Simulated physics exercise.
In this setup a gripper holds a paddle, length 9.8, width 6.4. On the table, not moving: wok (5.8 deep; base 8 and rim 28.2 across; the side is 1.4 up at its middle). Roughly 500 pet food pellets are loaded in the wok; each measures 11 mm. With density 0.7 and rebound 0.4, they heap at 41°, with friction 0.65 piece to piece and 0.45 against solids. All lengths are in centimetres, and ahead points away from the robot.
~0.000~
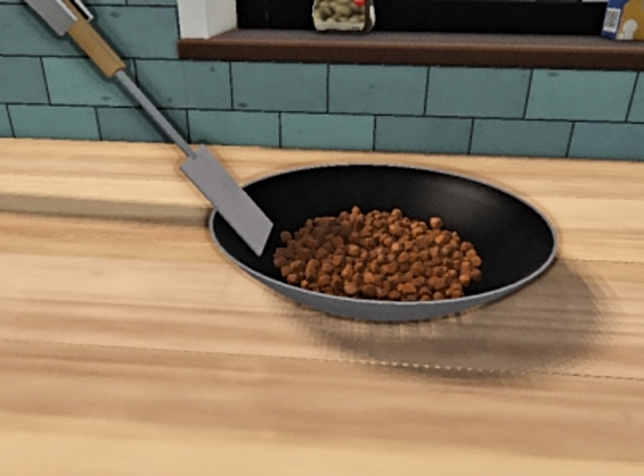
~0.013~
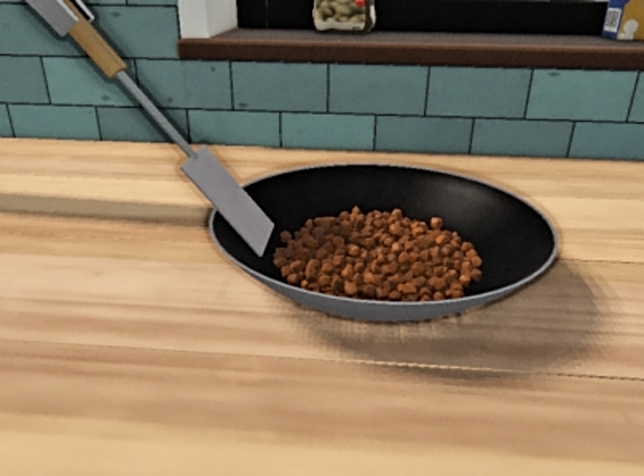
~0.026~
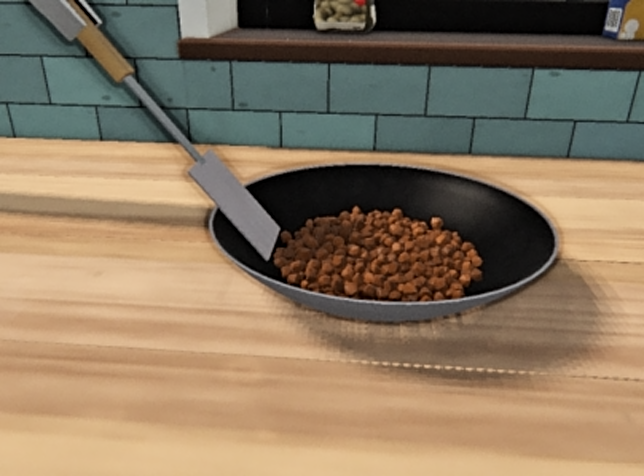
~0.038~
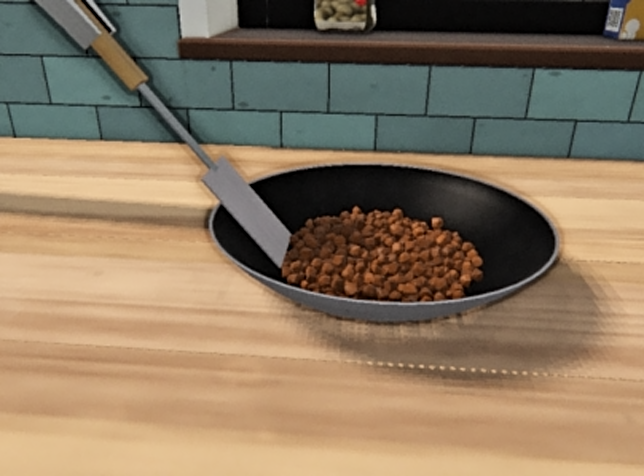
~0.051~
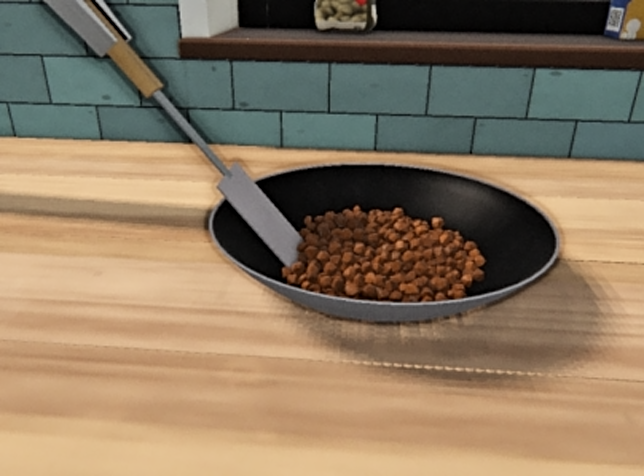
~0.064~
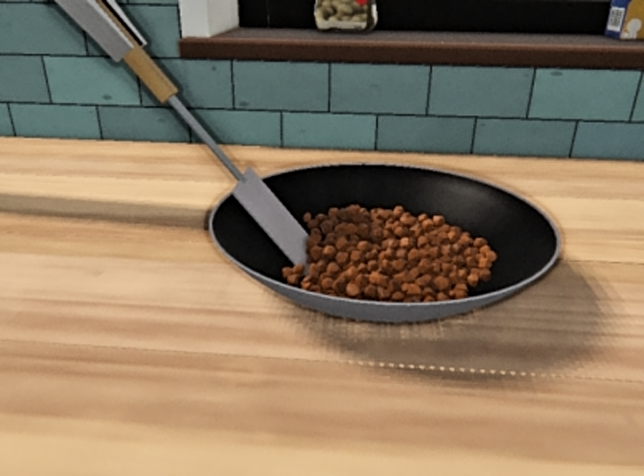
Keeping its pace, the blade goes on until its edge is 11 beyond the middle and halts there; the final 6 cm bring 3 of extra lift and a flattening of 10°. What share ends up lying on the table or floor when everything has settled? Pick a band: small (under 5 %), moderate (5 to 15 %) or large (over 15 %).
The share is large, over 15 %.
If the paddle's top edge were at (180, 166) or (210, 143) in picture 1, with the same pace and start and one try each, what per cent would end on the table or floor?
About 35 and 35 per cent.
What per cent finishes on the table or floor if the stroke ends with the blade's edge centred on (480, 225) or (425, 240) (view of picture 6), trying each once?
Respectively some 25 and 5 percent end on the table or floor.
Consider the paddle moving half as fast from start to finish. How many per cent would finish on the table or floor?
Around 25 per cent would finish on the table or floor.
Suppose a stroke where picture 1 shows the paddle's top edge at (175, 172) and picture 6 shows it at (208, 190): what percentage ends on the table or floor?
25 per cent.
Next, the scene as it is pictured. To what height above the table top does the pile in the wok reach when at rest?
It reaches around 6.5 cm.
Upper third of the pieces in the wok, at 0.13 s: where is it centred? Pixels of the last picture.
Roughly pixel (436, 238).
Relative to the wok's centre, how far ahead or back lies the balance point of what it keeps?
I'd say close to 3.0 cm toward the front.
After 0.13 s, sloping 51°, highest piece 8 above the table; 494 in the wok, 1 on the blade or in flight.
After 0.19 s, sloping 49°, highest piece 10 above the table; 493 in the wok, 2 on the blade or in flight.
After 0.42 s, sloping 41°, highest piece 13 above the table; 337 in the wok, 78 on the table or floor, 80 on the blade or in flight.
After 1.47 s, sloping 41°, highest piece 7 above the table; 337 in the wok, 158 on the table or floor.
In the end, 337 in the wok, 158 on the table or floor. That is 32 % on the table or floor.
